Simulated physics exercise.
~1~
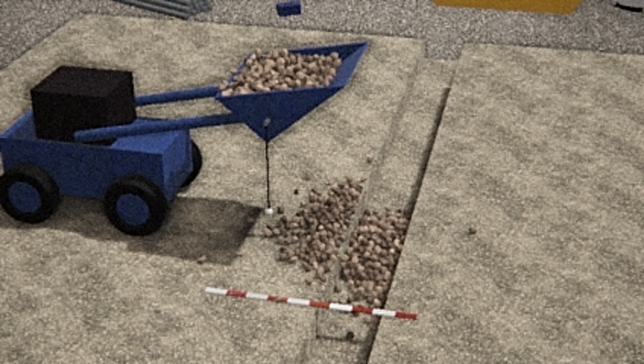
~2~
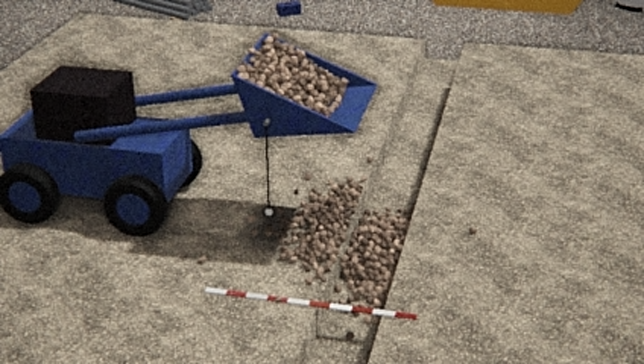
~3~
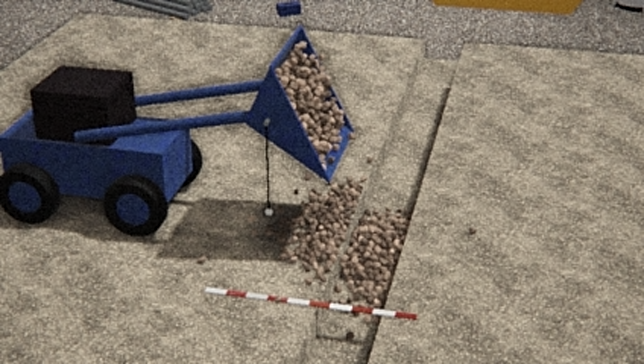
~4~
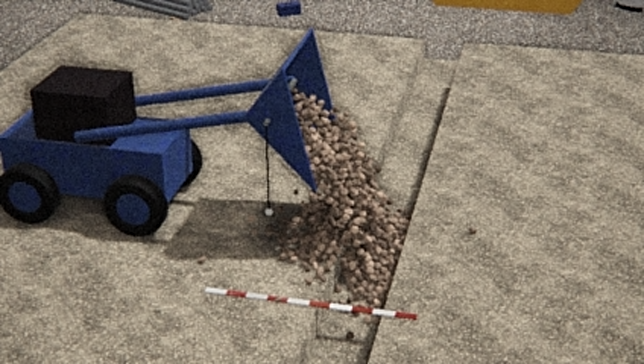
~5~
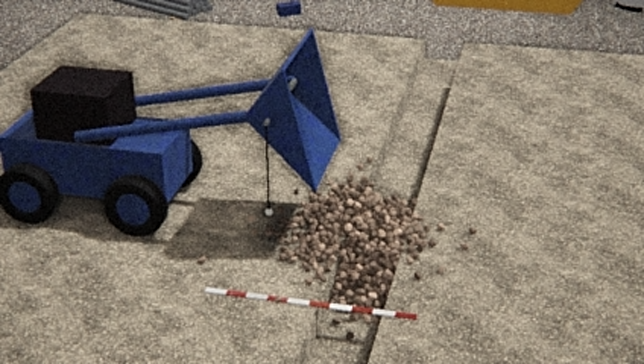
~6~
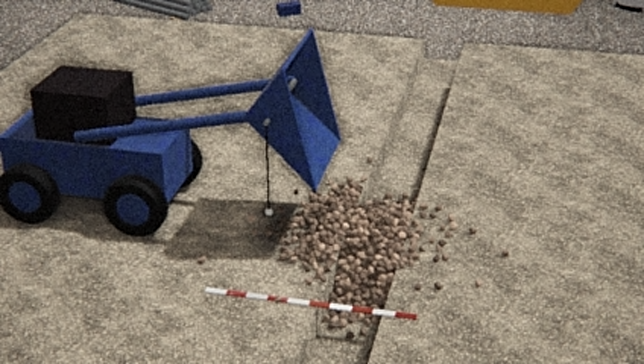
To begin with, a blue loader with a black block on its back stands at the left, its raised bucket full of brownish stones, while an earlier heap lies loose across a narrow trench beside a red and white striped staff. The bucket tips forward, its front edge swinging down to the right with the stones still inside. It tilts further, and the stones pour out in a thick stream onto the heap. The bucket then holds still as the last stones spread. It ends empty, above a wider pile that covers part of the trench, with a few stones scattered beyond it.
